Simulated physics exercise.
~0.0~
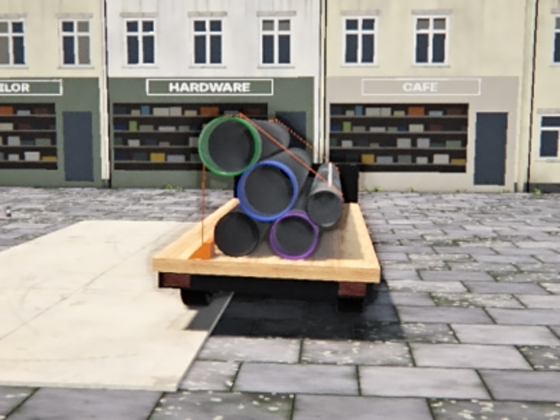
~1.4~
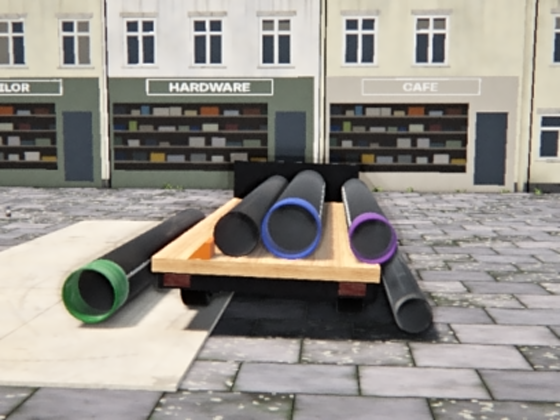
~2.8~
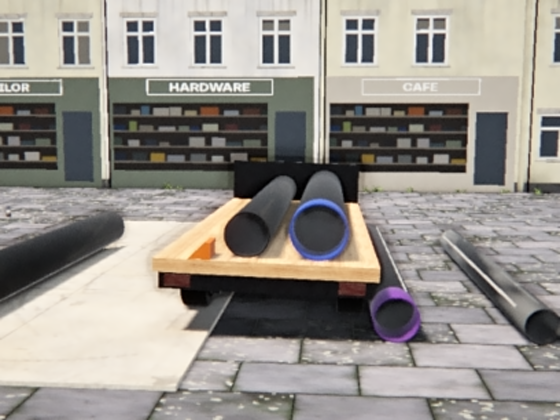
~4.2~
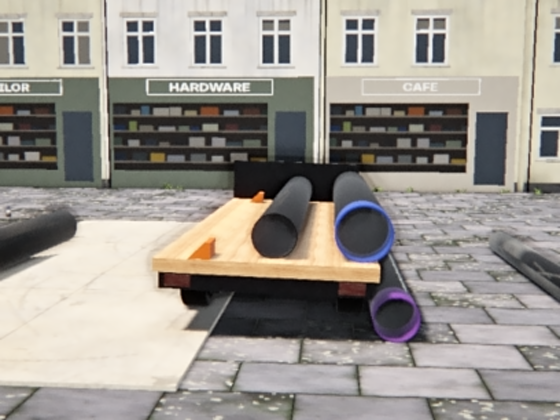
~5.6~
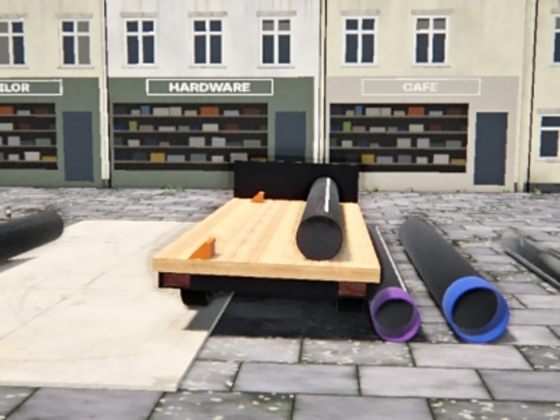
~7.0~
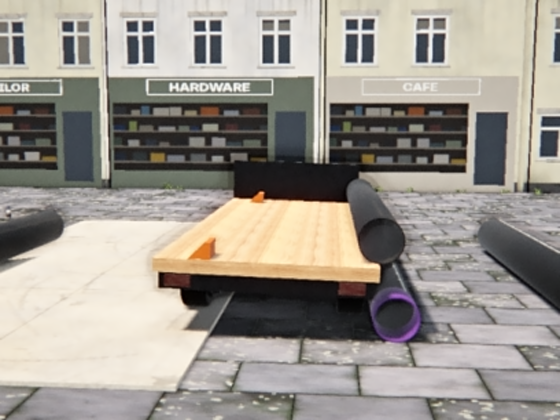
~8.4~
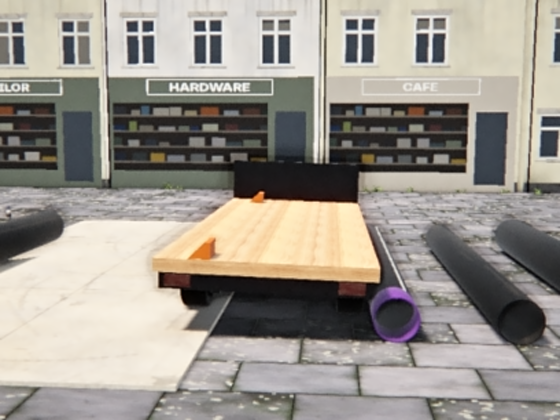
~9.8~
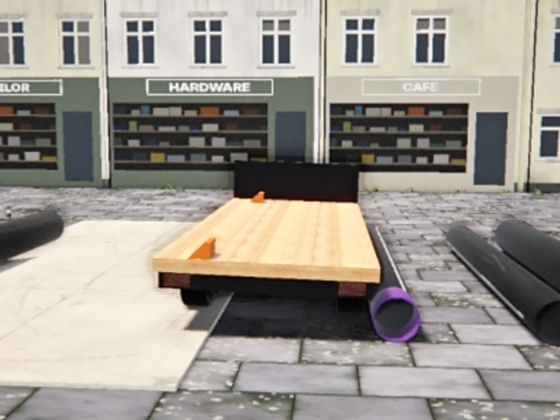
To begin with, five dark pipes, three with green, blue and purple rims, sit strapped in a stack on a low trailer parked before a row of shops. The straps give way and the stack collapses, the green-rimmed pipe landing on the left and a plain one on the right. The purple-rimmed pipe then drops off the right edge and settles beside the trailer. The blue-rimmed one follows and rolls away to the right. Finally the last plain pipe drops off and rolls toward it, leaving the deck bare except for its orange chocks.
